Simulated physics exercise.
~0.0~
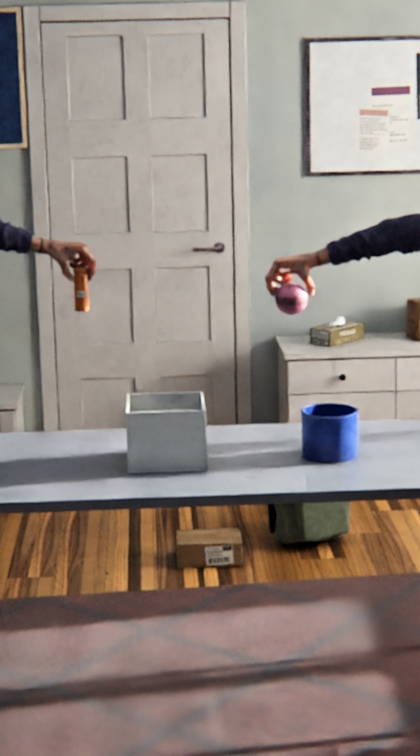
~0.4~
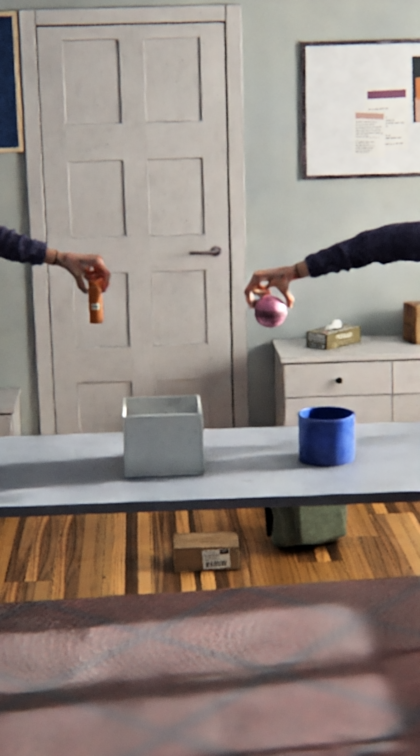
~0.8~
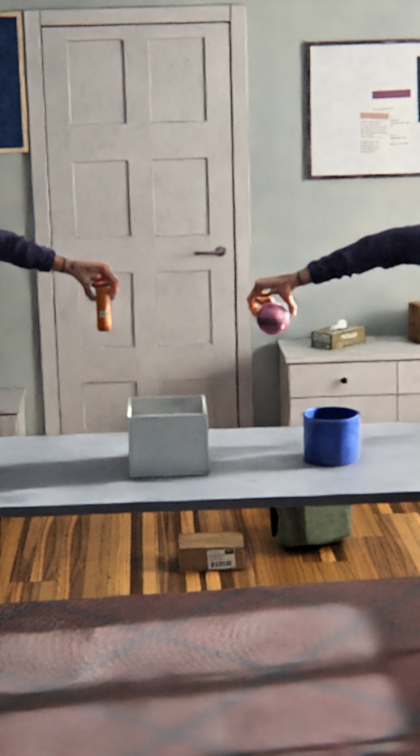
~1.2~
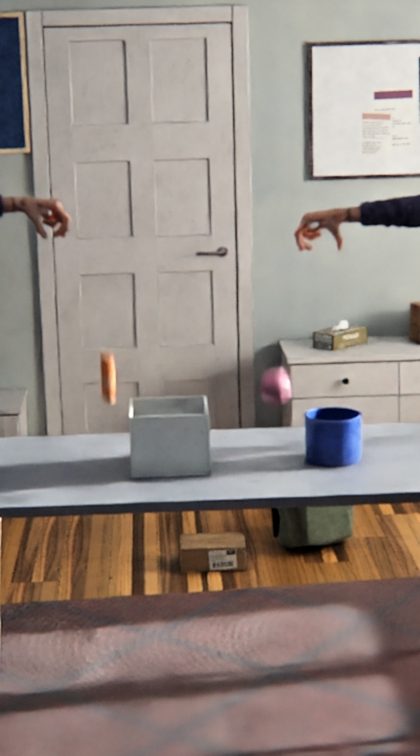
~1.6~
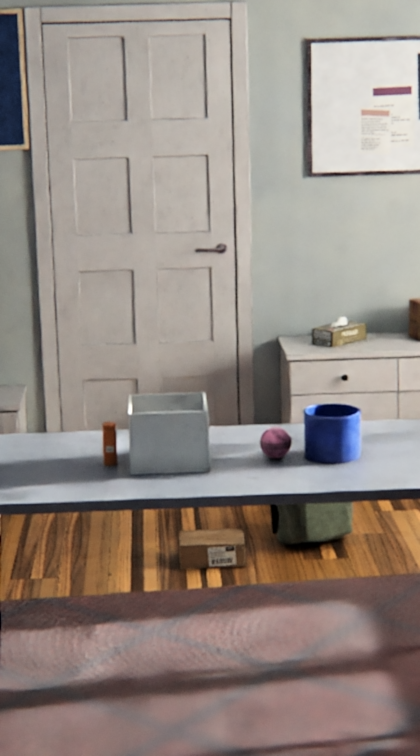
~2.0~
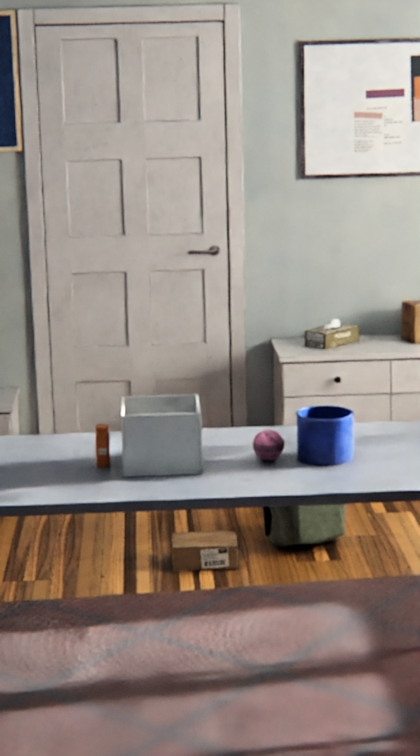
Two hands release an orange shaker and a pink ball, which land beside the containers.
